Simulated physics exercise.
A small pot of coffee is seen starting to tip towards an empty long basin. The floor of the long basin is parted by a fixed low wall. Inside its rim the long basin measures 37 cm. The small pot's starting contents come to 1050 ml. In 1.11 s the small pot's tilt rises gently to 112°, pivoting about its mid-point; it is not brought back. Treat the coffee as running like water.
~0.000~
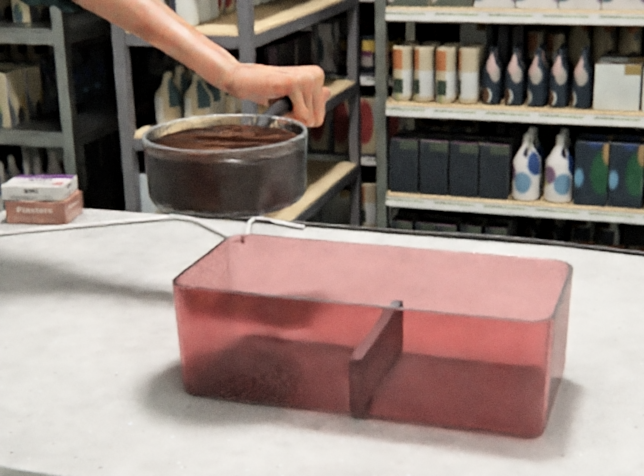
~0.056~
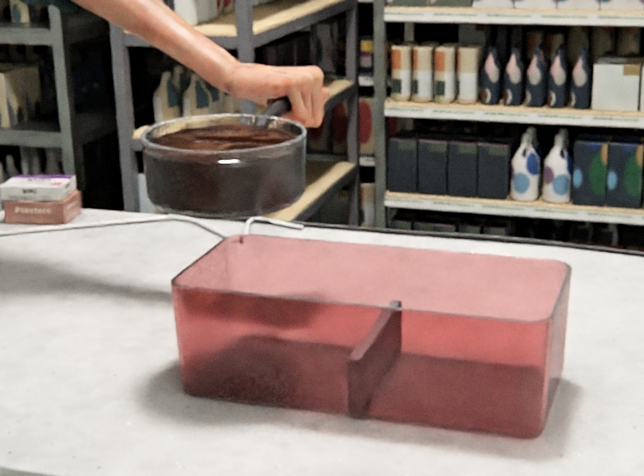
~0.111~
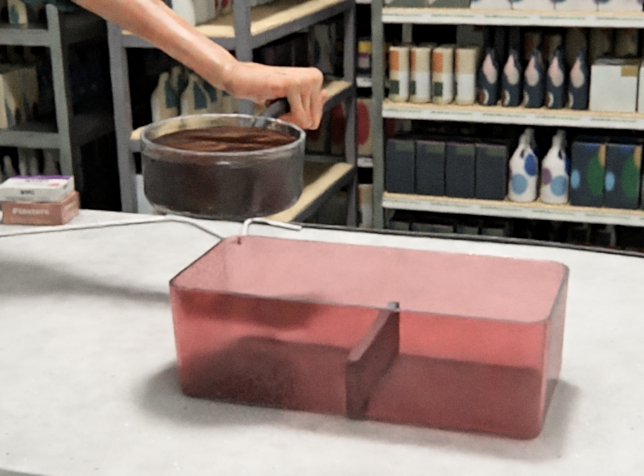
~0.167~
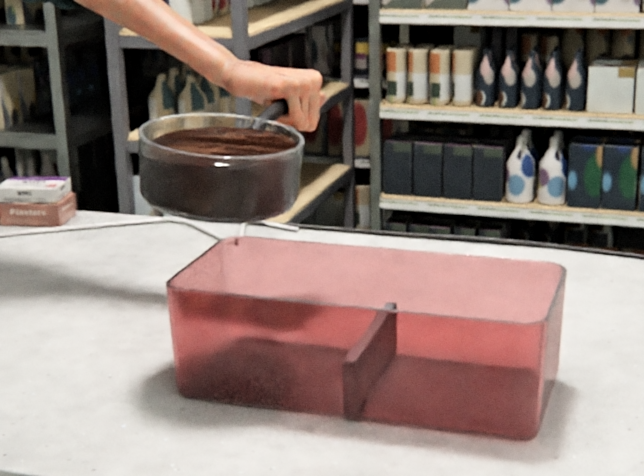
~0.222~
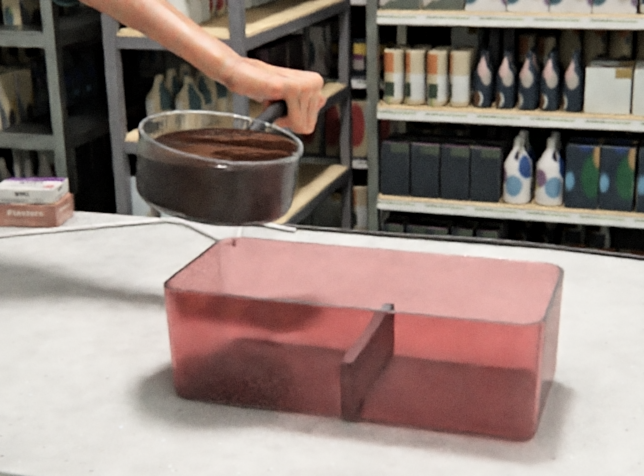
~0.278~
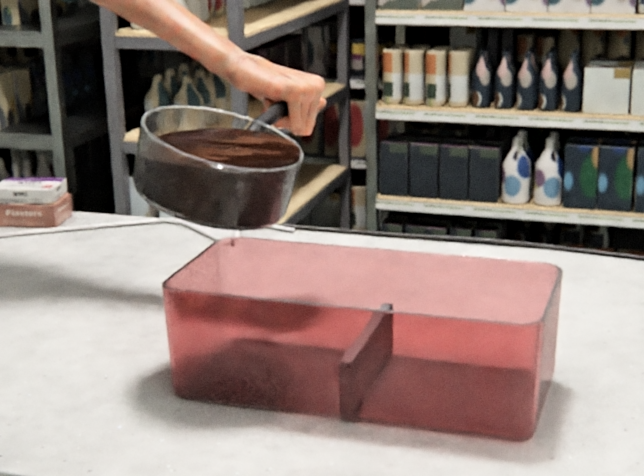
A hand held a small pot of coffee by its handle above a long, clear red basin on a table, then slowly tilted the pot a little to the right.
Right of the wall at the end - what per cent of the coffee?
Near 21 per cent.
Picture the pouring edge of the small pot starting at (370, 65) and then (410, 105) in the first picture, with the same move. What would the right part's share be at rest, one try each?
In turn about 85 and 95 per cent.
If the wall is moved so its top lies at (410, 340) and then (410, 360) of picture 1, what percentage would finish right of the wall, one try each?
It comes to 5 per cent, and then 25 per cent.
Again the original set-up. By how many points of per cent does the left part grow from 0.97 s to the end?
Near 6 percent, more or less.
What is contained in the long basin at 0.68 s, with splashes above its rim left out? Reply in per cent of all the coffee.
At that time the basin holds about 38 per cent of the liquid.
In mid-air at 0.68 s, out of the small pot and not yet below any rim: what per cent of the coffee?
I'd say close to 30 per cent.
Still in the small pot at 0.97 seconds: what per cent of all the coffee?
Share remaining: Approx. 4 %.
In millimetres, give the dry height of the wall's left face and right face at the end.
Left about 30 mm, while the right is about 50 mm.
After 0.68 s the tilt is 75° and 32 per cent is still to pour, 25 is left of the wall and 14 right of it.
After 0.97 s the tilt is 108° and 4 per cent is still to pour, 69 is left of the wall and 21 right of it.
After 1.28 s the tilt is 112° and 0 per cent is still to pour, 75 is left of the wall and 21 right of it.
After 1.61 s the tilt is 112° and 0 per cent is still to pour, 75 is left of the wall and 21 right of it.
In the end 75 per cent lies left of the wall, 21 right of it and 4 outside.
